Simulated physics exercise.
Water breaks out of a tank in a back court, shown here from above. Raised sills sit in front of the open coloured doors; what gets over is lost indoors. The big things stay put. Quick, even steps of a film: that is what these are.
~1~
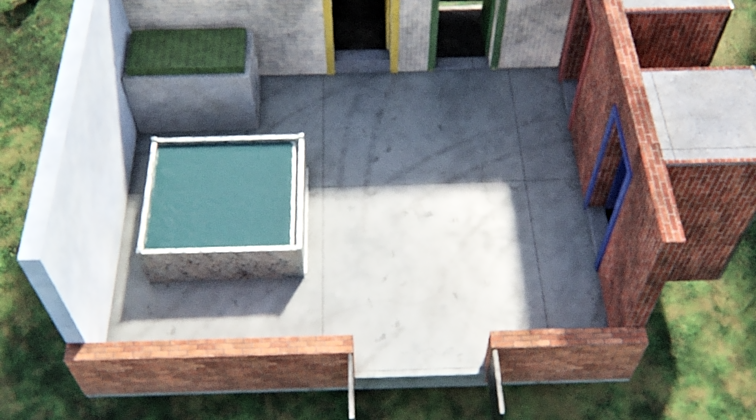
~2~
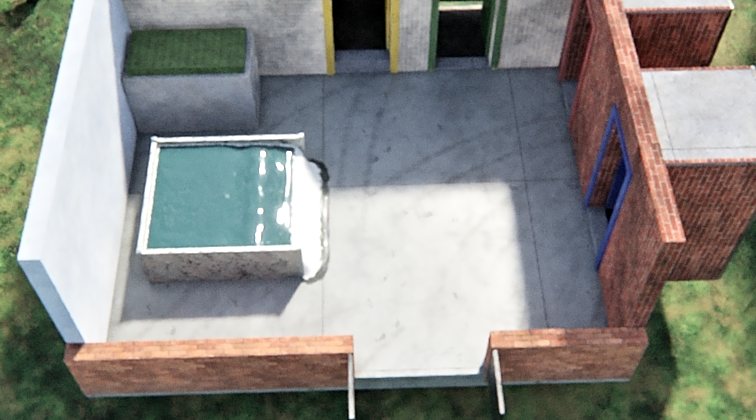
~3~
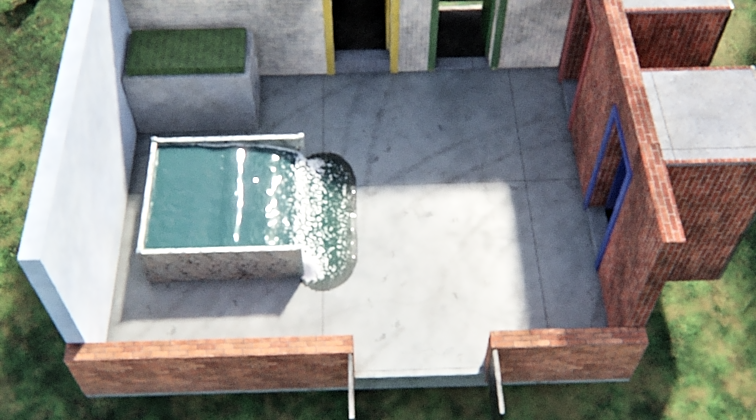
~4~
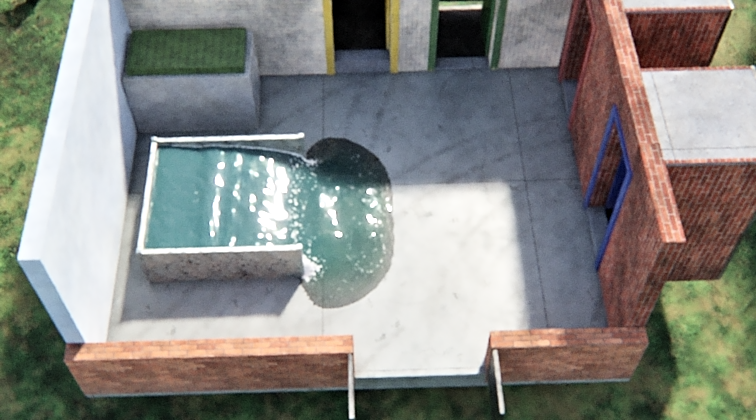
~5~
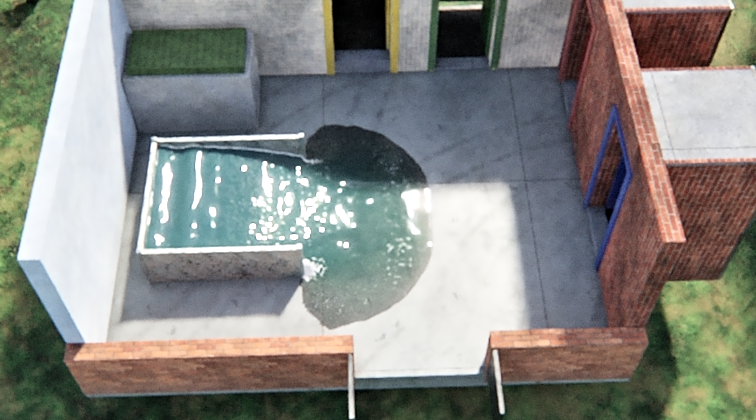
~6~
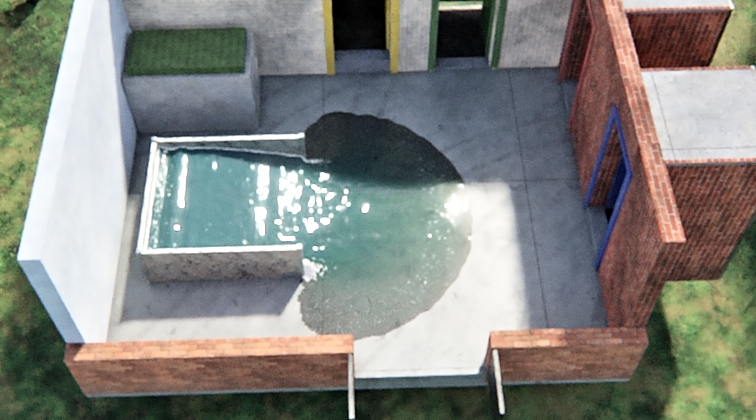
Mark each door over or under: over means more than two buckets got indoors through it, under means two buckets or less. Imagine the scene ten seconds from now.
Green door - over, red door - over, yellow door - under, blue door - over.
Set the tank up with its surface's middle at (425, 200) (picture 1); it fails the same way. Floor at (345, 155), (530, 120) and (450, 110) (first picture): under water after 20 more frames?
One after the other: Untouched, reached, reached.
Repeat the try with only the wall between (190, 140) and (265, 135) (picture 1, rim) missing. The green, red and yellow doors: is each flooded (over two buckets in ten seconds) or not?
The green door exceeds the mark; the red door exceeds the mark; the yellow door falls short.
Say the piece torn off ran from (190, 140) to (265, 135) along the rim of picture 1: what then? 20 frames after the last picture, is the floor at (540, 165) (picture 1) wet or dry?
Verdict: Flooded.
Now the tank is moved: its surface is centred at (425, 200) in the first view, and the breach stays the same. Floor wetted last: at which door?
It's the door marked yellow that is reached last.
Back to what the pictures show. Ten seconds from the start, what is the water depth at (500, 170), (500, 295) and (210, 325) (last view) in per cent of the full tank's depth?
The depths come to near 6, 6 and 6 per cent respectively.
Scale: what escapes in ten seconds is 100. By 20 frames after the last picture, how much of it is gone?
My figure is about 40 in a hundred.
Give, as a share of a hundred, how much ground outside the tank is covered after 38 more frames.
Share estimate: About 75 per cent.
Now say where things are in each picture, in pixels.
In the first picture, the tank at (225, 195) is whole and still.
In the second picture, the front is at (306, 279), out from the gap at (301, 211).
In the third picture, the front is at (333, 282), out from the gap at (301, 212).
In the fourth picture, the front is at (359, 293), out from the gap at (301, 213).
In the fifth picture, the front is at (419, 268), out from the gap at (301, 213).
In the sixth picture, the front is at (464, 248), out from the gap at (301, 213).
A moment on, water covers 55 % of the floor; the green door not reached, the red door not reached, the yellow door not reached, the blue door wet at the sill, nothing in.
Next, water covers 65 % of the floor; the green door wet at the sill, nothing in, the red door under two buckets in, the yellow door wet at the sill, nothing in, the blue door over two buckets in.
Then, water covers 65 % of the floor; the green door over two buckets in, the red door over two buckets in, the yellow door wet at the sill, nothing in, the blue door far over two buckets in.
Later, water covers 75 % of the floor; the green door far over two buckets in, the red door far over two buckets in, the yellow door wet at the sill, nothing in, the blue door far over two buckets in.
In the end, water covers 95 % of the floor; the green door far over two buckets in, the red door far over two buckets in, the yellow door wet at the sill, nothing in, the blue door far over two buckets in.
